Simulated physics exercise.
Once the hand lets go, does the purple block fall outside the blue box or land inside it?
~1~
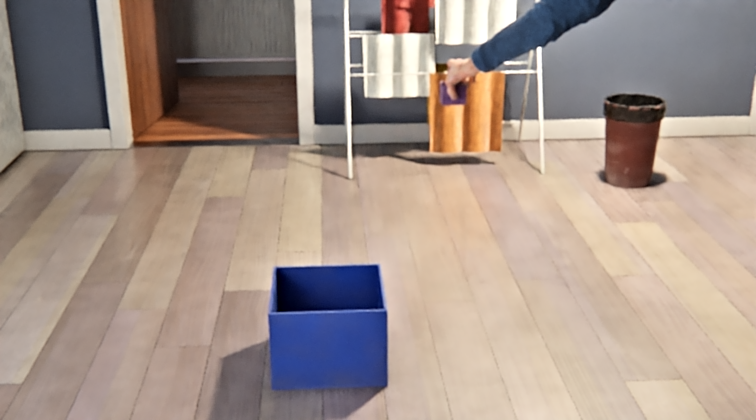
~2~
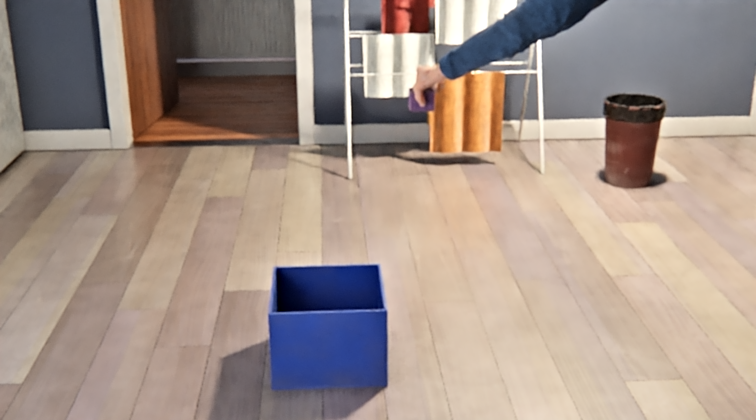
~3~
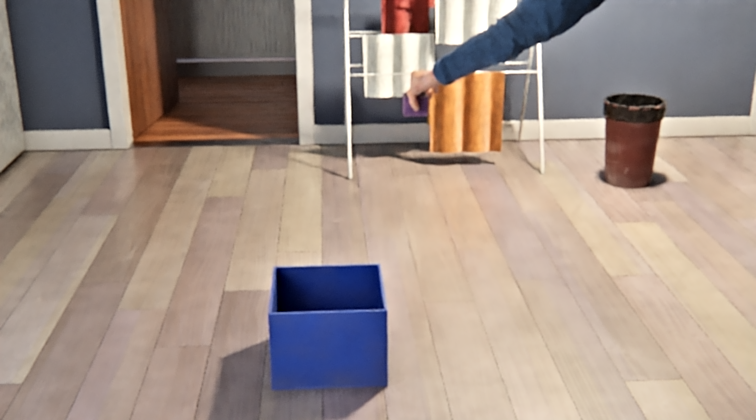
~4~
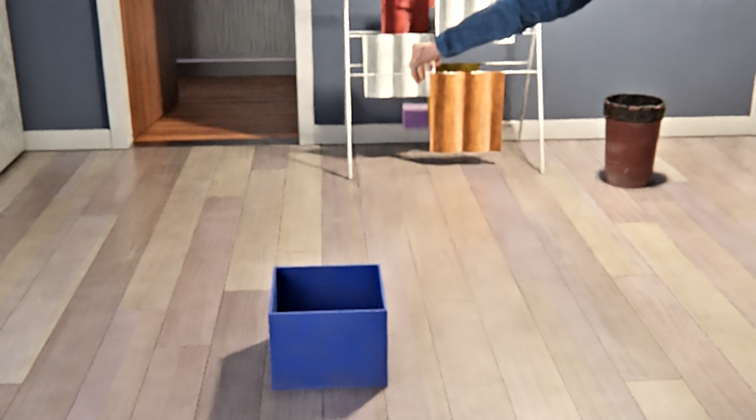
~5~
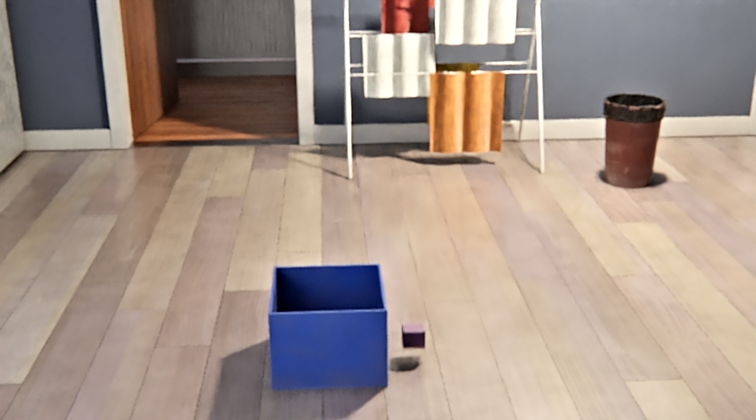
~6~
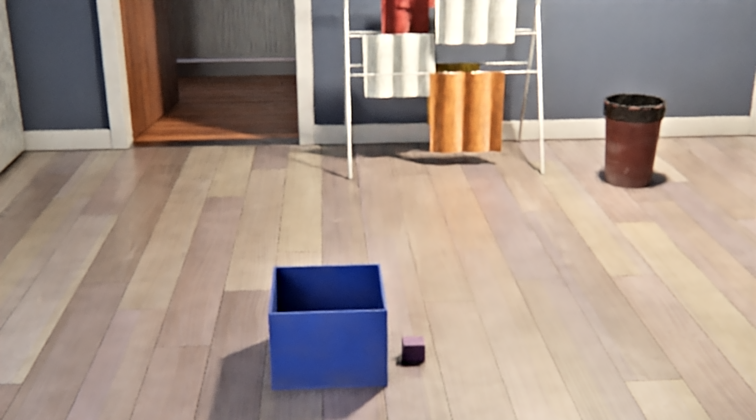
The purple block falls outside the blue box and comes to rest on the floor just to its right.
